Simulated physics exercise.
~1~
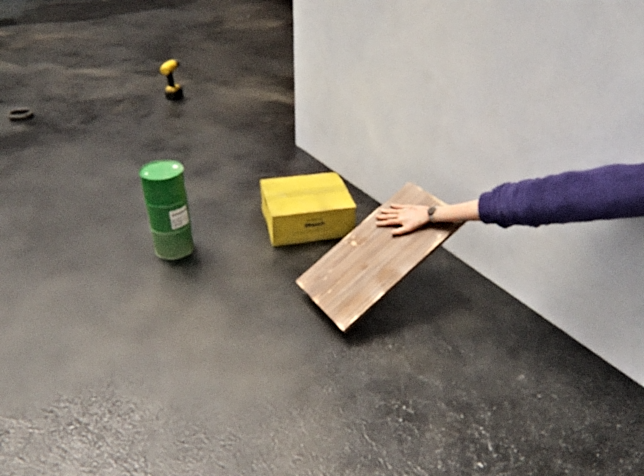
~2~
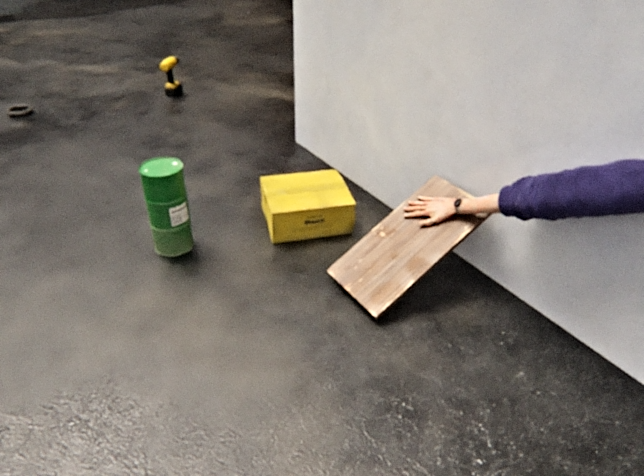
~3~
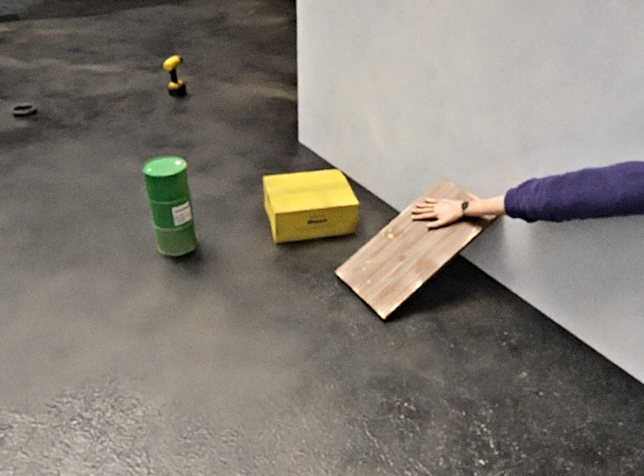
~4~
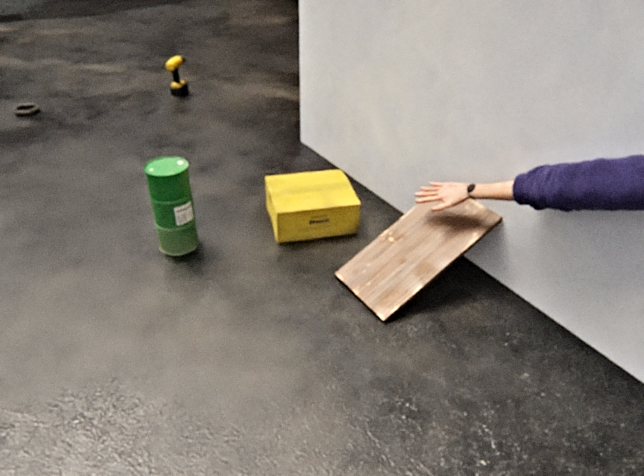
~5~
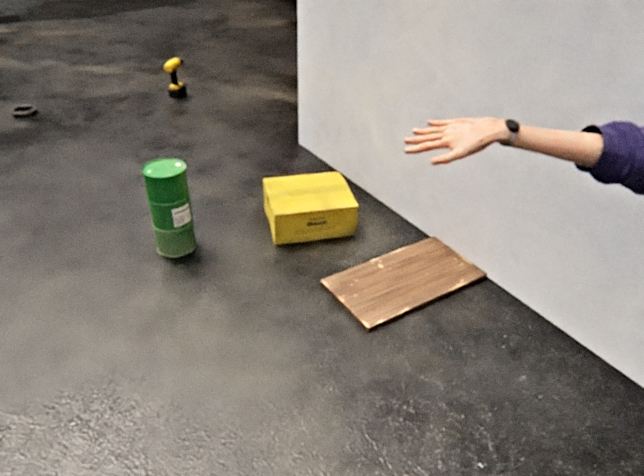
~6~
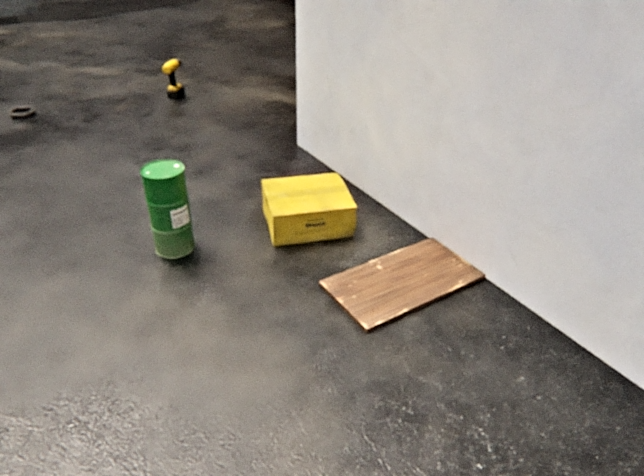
A wooden board, tilted by a hand against the wall, slides down flat once released.
